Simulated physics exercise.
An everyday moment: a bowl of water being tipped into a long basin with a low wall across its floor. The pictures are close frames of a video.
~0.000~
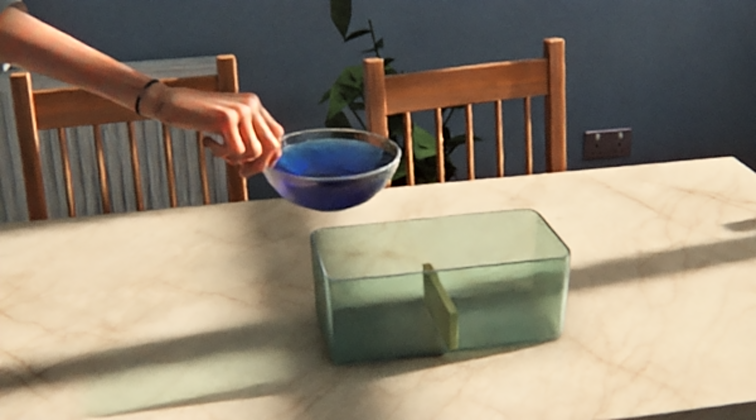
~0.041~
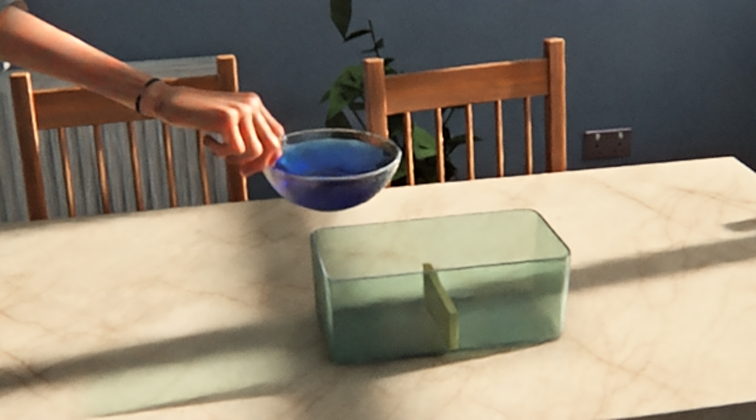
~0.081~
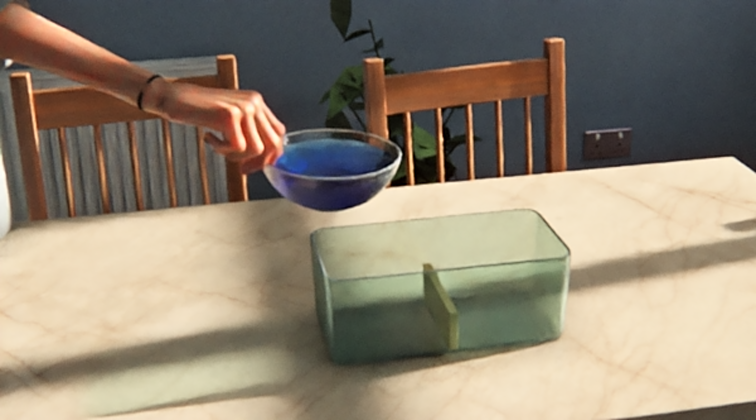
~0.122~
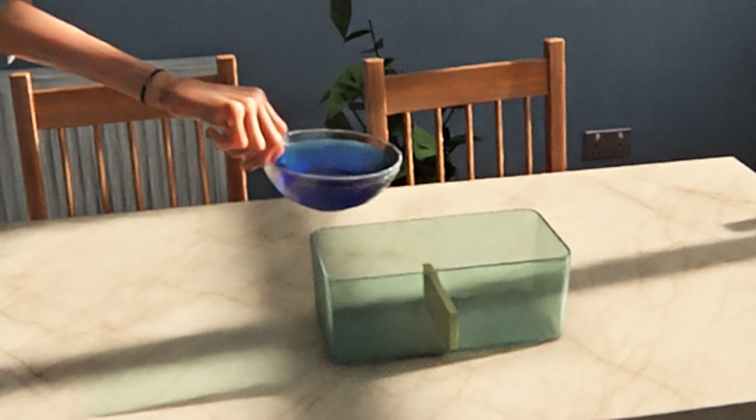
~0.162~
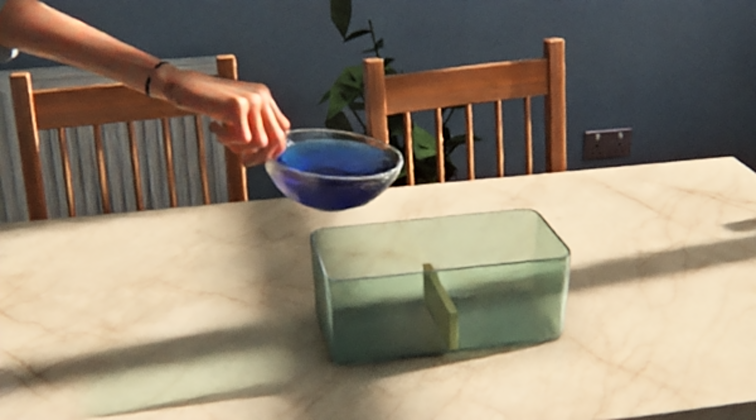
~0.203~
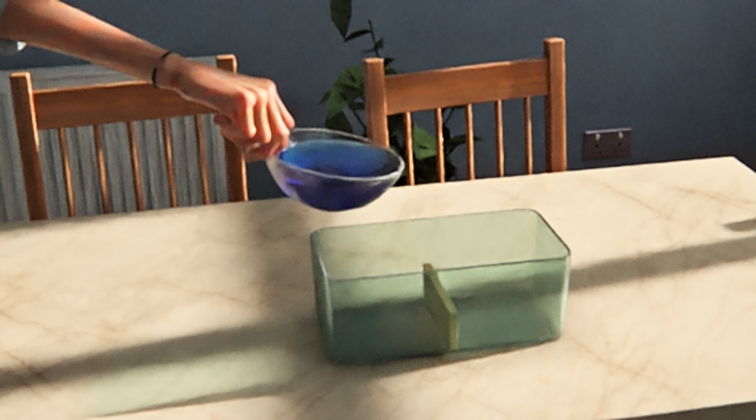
At a marble-topped table, a hand slightly tilts a glass bowl of blue liquid rightward.
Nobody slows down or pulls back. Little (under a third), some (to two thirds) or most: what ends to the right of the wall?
The share right of the wall is from a third to two thirds.
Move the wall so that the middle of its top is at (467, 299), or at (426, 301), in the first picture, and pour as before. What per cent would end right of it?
In turn 15 and 70 in a hundred.
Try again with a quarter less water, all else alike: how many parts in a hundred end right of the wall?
About 35 per cent.
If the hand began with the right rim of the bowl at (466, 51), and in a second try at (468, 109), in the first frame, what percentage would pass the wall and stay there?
Near 80 % and 90 %.
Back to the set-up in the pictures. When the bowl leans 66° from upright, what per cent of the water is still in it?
Near 30 %.
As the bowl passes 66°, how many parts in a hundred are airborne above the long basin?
Roughly 35 in a hundred.
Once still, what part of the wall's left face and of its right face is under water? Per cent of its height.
Near 30 on the left, 30 on the right.
A moment on, the bowl is tipped part way and 29 per cent is still to pour, 11 is left of the wall and 25 right of it.
Next, the bowl is tipped on its side and 0 per cent is still to pour, 52 is left of the wall and 47 right of it.
Then the bowl is tipped right over and 0 per cent is still to pour, 52 is left of the wall and 47 right of it.
Later the bowl is tipped right over and 0 per cent is still to pour, 52 is left of the wall and 47 right of it.
In the end 52 per cent lies left of the wall, 47 right of it and 0 outside.
